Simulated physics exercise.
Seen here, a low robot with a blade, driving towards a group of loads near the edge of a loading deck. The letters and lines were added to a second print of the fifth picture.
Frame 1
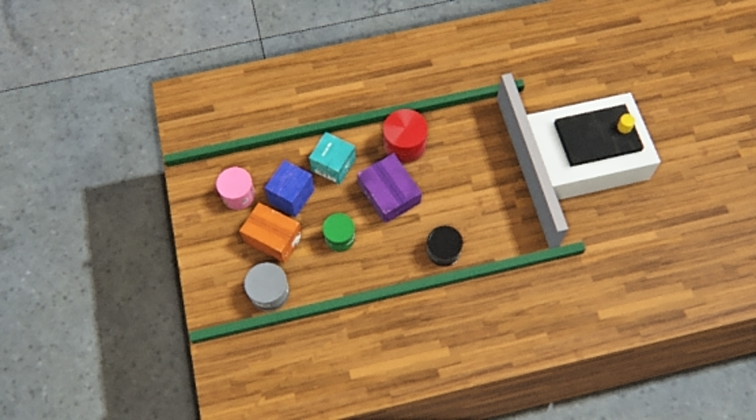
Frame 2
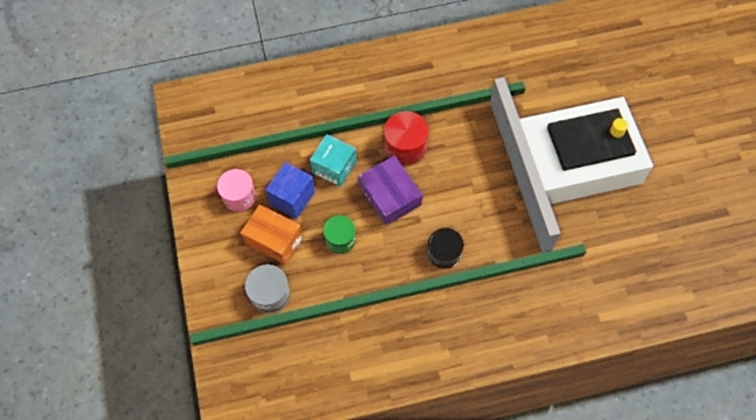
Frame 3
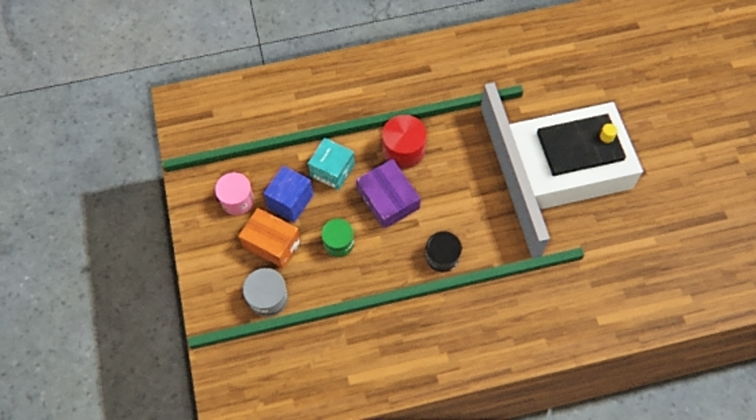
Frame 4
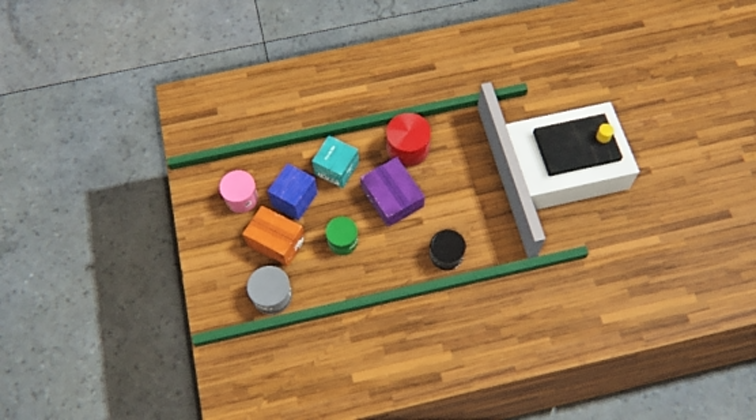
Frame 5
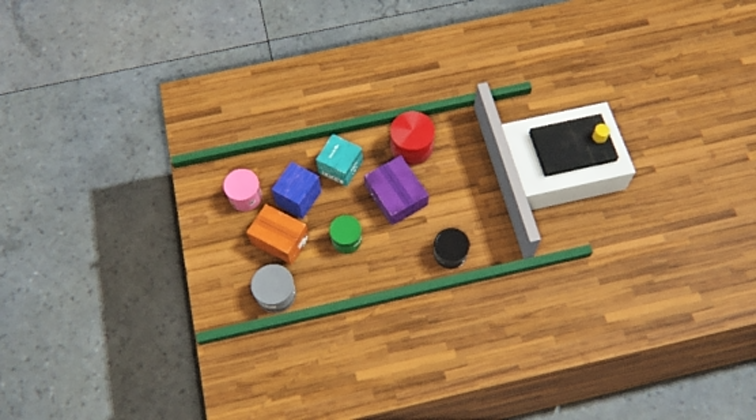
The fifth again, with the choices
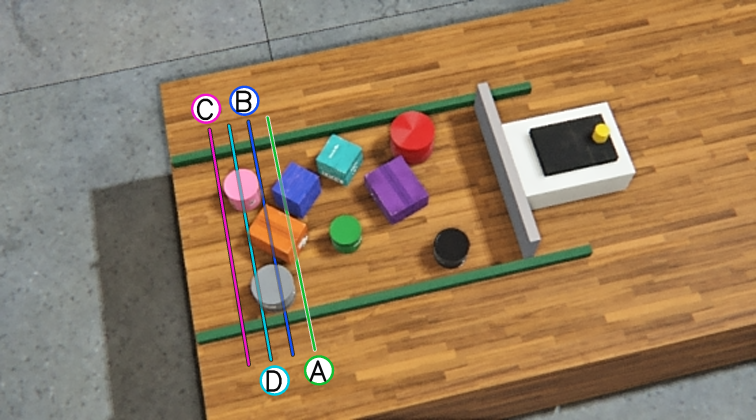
The footage shows a low white robot with a grey blade moving slowly left between two green rails on a wooden deck, towards a group of coloured boxes and round containers, which stay in place as the gap narrows slightly.
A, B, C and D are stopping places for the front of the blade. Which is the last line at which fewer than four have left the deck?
D is the last line within the limit.
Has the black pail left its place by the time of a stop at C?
By then, yes.
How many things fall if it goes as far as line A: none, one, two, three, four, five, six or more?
The count is none.
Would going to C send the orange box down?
By then, yes.
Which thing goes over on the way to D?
It is the pink pail.
On the copy, A at (290, 226); B at (269, 230); C at (228, 239); D at (249, 235).
On D. First, robot (477, 165); black pail (409, 259); red canister (374, 145).
Then, robot (384, 185); pink pail (218, 194); blue crate (255, 220).
Finally, robot (309, 201); pink pail over the edge; turquoise box (179, 204); one fallen.
By contrast, A is within the limit but short; B is within the limit but short; C drops five.
